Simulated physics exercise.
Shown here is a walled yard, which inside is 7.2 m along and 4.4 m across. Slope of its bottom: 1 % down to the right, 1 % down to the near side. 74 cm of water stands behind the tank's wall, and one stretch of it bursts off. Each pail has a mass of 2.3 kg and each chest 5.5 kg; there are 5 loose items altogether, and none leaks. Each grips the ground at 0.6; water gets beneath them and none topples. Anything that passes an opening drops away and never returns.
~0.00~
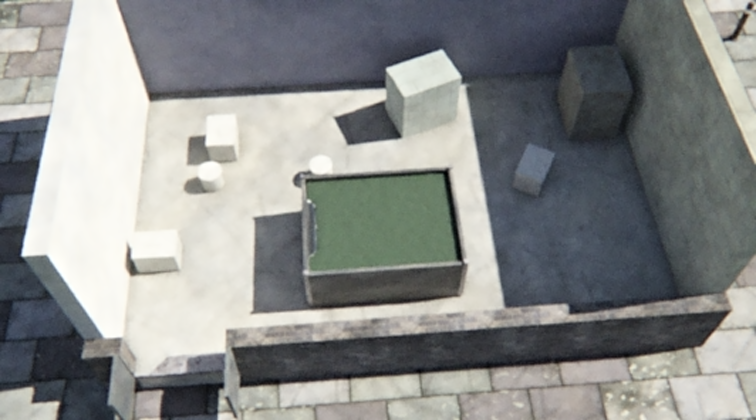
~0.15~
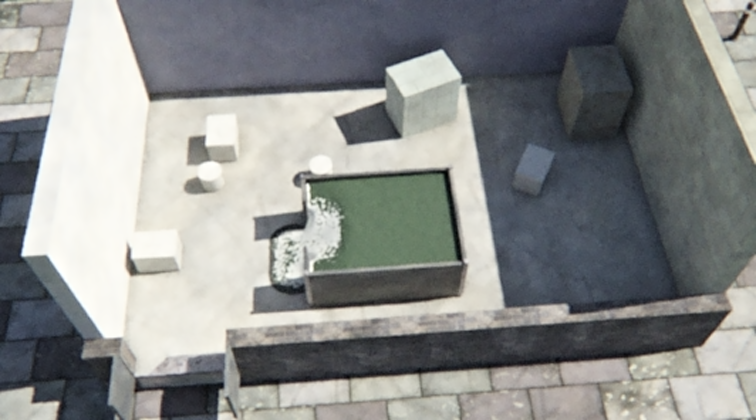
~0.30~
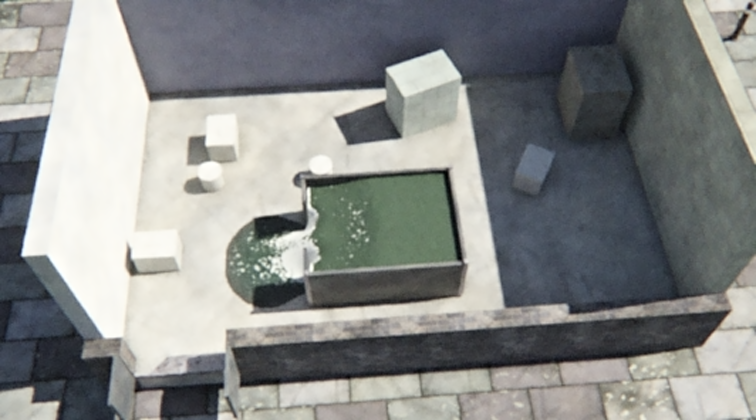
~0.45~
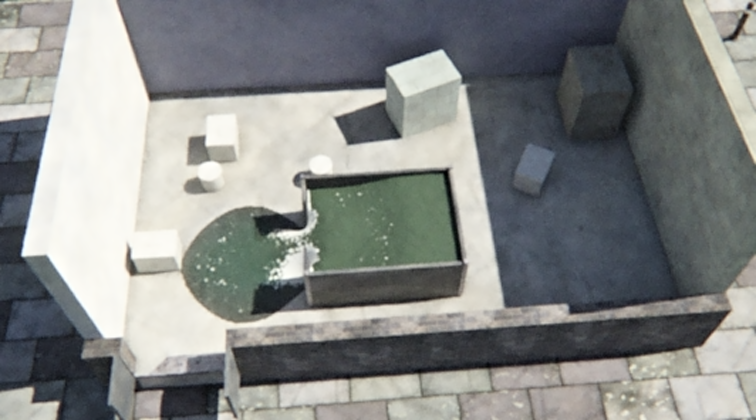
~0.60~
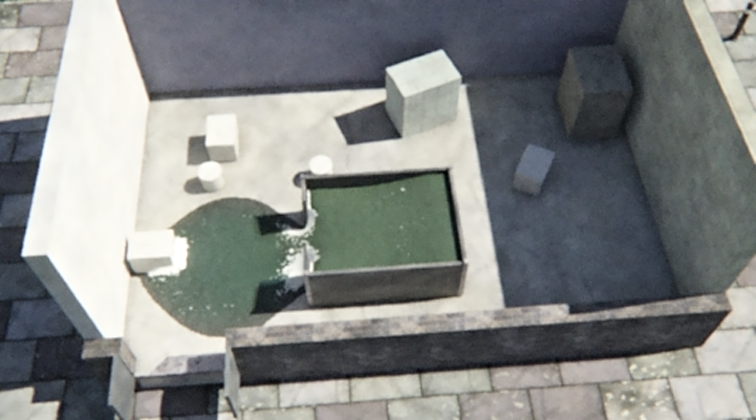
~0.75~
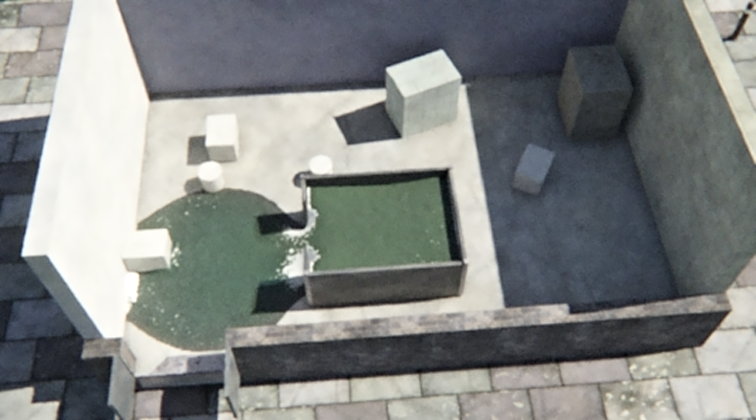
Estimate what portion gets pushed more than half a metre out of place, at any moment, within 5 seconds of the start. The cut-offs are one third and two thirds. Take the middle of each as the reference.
My bet is the share lands in the middle.
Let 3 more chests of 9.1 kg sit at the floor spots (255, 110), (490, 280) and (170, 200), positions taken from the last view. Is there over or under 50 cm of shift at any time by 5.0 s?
Result, in sequence: Above the mark / below the mark / above the mark.
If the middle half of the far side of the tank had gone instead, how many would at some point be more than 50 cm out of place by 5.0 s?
Then the count would be 5.
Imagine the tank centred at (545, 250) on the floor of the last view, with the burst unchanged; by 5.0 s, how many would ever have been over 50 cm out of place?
The answer would then be 4.
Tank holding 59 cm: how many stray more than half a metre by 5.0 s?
2.
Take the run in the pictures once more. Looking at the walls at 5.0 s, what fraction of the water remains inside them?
Roughly 78 percent.
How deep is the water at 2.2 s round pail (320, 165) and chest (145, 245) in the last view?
Around 0 cm and 21 cm.
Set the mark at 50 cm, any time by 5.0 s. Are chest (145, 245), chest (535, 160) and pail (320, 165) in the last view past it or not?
In turn: Less, under, short of it.
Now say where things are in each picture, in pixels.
In the first picture, a chest at (154, 244), on the bottom; a pail at (321, 165) rests on the ground; 2.7 m2 under water; 0 of 5 have shifted.
In the second picture, a chest at (154, 244) rests on the ground; a pail at (321, 165), on the bottom; 3.2 m2 under water; 0 of 5 have shifted.
In the third picture, a chest at (154, 244), on the bottom; a pail at (321, 165) rests on the ground; water covers 3.9 m2; 0 of 5 have shifted.
In the fourth picture, a chest at (154, 244) rests on the ground; a pail at (321, 165) rests on the ground; 4.9 m2 under water; 0 of 5 have shifted.
In the fifth picture, a chest at (150, 244) rests on the ground, 5 cm from its start; a pail at (321, 165), on the bottom; water covers 6.0 m2; 1 of 5 have shifted.
In the sixth picture, a chest at (144, 244), on the bottom, 13 cm from its start; a pail at (321, 165) rests on the ground; 7.3 m2 under water; 1 of 5 have shifted.
After 1.1 s 0 of 5 are over 50 cm from their spots; 1 afloat.
After 2.2 s 1 of 5 are over 50 cm from their spots; 2 afloat.
After 3.5 s 1 of 5 are over 50 cm from their spots; 3 afloat.
After 5.0 s 2 of 5 are over 50 cm from their spots, and 2 have been at some point; 3 afloat.
